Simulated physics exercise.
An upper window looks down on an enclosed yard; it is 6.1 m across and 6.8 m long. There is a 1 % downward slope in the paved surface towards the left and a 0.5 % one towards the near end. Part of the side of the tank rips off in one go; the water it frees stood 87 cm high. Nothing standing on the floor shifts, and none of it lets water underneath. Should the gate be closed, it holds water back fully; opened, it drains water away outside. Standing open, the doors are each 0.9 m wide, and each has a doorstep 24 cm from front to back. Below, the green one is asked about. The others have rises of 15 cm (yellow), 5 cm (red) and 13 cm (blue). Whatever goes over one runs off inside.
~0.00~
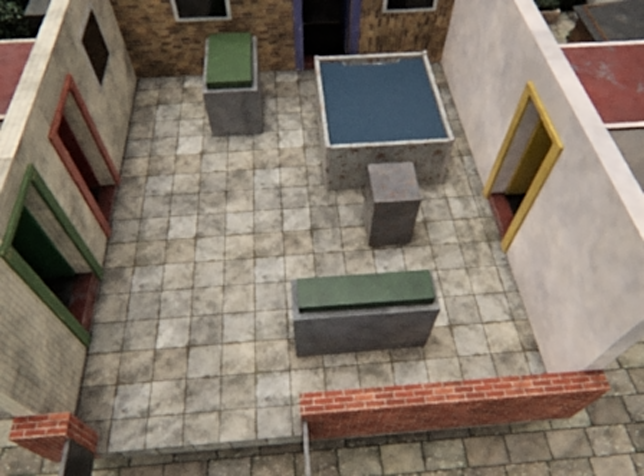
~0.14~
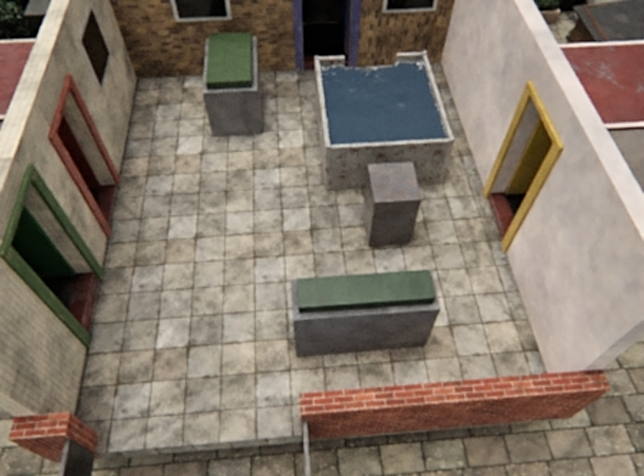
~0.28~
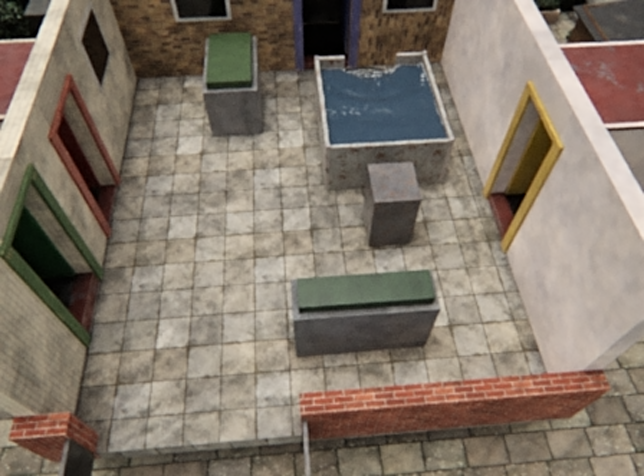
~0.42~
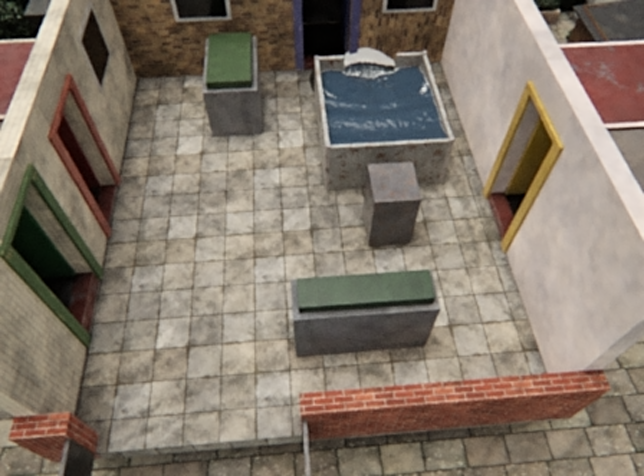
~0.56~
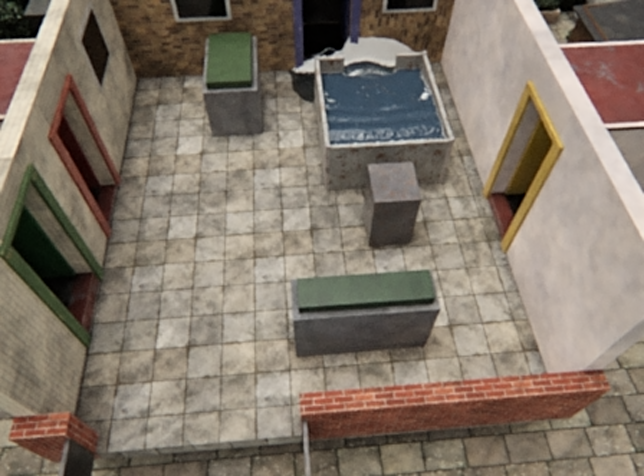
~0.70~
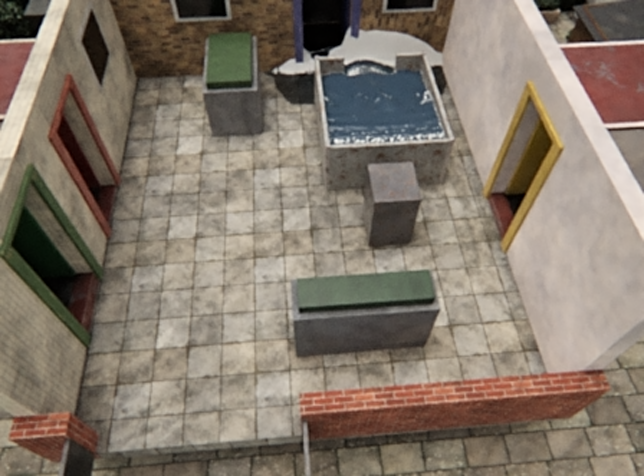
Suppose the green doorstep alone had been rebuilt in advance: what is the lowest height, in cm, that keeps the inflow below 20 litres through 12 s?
About 6.5 cm.
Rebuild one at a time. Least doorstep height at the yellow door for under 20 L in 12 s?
Roughly 7.0 cm at the yellow door.
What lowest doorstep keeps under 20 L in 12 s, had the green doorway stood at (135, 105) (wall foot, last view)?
Roughly 15 cm, give or take.
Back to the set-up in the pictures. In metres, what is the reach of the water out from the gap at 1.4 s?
Distance from gap: Approx. 4.0 m.
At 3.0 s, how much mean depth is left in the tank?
Roughly 40 cm.
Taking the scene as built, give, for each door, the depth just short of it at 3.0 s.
Door by door, in centimetres - green 0, yellow 13, red 1, blue 24.
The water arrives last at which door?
Door: Green.
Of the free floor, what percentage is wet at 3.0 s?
Some 45 per cent is wet.
After 1.4 s water covers 10 % of the floor, deepest (62 cm) near (364, 70); it has not reached the green door.
After 3.0 s water covers 45 % of the floor, deepest (38 cm) near (364, 70); it has not reached the green door.
After 12.0 s water covers 95 % of the floor, deepest (12 cm) near (71, 434); 8 cm at the green door, 0 litres in over its 25 cm doorstep.
At the green door as built, the water arrived by 4.4 s and peaked near 11 cm at 8.0 s.
Run again over the same 12 s with other heights there, 34 litres in over 5.5 cm, 12 litres over 7.5 cm. The limit of 20 litres is kept from about 6.5 cm up.
